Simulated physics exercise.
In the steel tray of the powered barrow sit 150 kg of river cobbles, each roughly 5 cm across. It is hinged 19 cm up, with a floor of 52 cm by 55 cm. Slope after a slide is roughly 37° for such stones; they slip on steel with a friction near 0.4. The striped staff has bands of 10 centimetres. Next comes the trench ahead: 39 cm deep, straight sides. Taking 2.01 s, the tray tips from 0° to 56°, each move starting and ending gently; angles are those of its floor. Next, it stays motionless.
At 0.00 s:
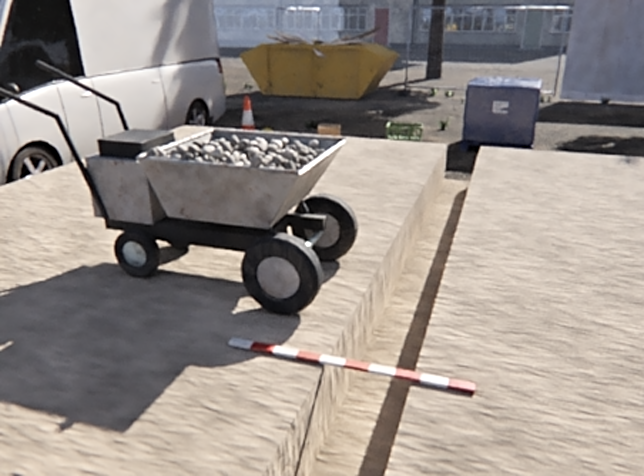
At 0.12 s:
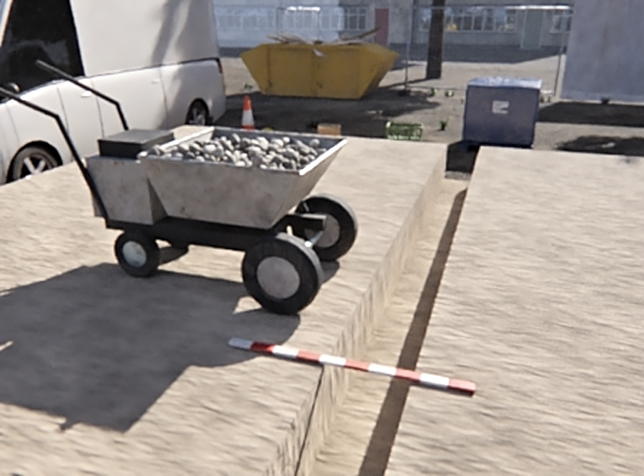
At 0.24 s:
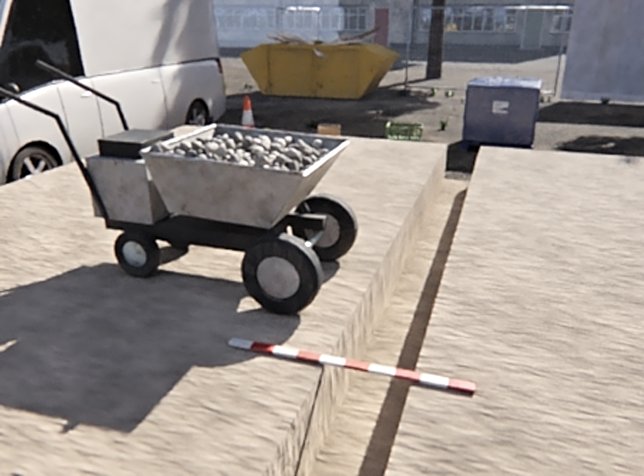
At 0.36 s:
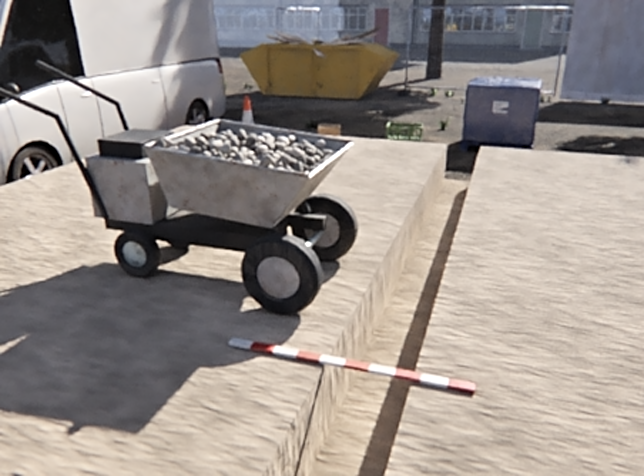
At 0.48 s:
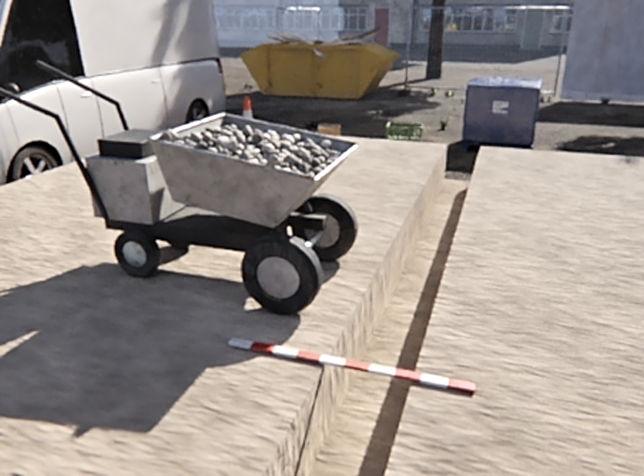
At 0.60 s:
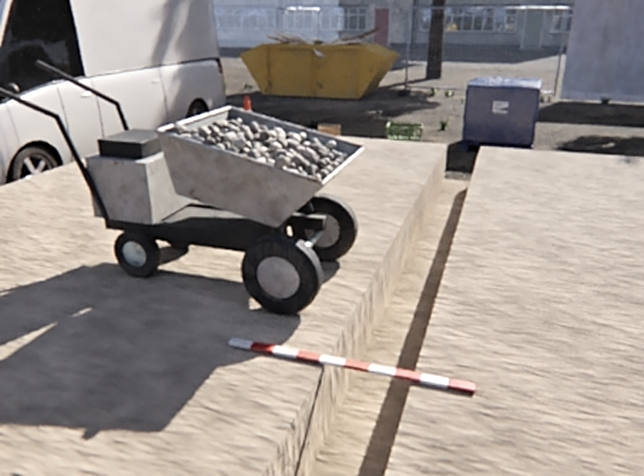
A steel tray full of grey cobbles on a small powered barrow sat level at first, then slowly tilted toward the right, its back end rising while the wheels stayed still beside a trench.
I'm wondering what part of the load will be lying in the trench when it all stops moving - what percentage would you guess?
I would guess about 30 per cent.
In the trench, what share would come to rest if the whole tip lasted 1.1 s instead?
In that case, around 25%.
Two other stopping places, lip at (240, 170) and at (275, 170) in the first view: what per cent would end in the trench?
Some 35 and some 35 per cent, in that order.
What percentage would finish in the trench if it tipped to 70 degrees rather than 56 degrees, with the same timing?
It comes out at about 65 percent.
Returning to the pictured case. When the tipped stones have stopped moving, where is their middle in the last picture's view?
In the last view, about (412, 362).
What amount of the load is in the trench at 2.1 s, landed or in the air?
Close to 10 per cent has got there by then.
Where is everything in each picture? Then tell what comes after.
The first frame shows lip at (300, 173), floor tilted 0°, highest stones at (239, 147).
The second frame shows lip at (301, 173), floor tilted 1°, highest stones at (240, 146); the stones move at 0.1 m/s on average.
In the third frame, the tray is at 2°, its lip at (304, 175); the top of the load is at (234, 143); the stones move at 0.2 m/s on average.
The fourth frame shows lip at (309, 176), floor tilted 5°, highest stones at (236, 140); the stones move at 0.2 m/s on average.
The fifth frame shows lip at (315, 179), floor tilted 8°, highest stones at (232, 134); the stones move at 0.3 m/s on average.
In the sixth frame, the tray is at 12°, its lip at (323, 183); the top of the load is at (236, 128); the stones move at 0.3 m/s on average.
After 1.5 s the floor is at 47°; 100 % in the tray; the foremost stones are at (387, 217).
After 2.1 s the floor is at 56°; 88 % in the tray, 10 % in the trench, 2 % past the trench; the foremost stones are at (460, 301).
After 2.5 s the floor is at 56°; 78 % in the tray, 15 % in the trench, 7 % past the trench; the foremost stones are at (506, 318).
After 4.4 s the floor is at 56°; 61 % in the tray, 30 % in the trench, 8 % past the trench; the foremost stones are at (543, 337).
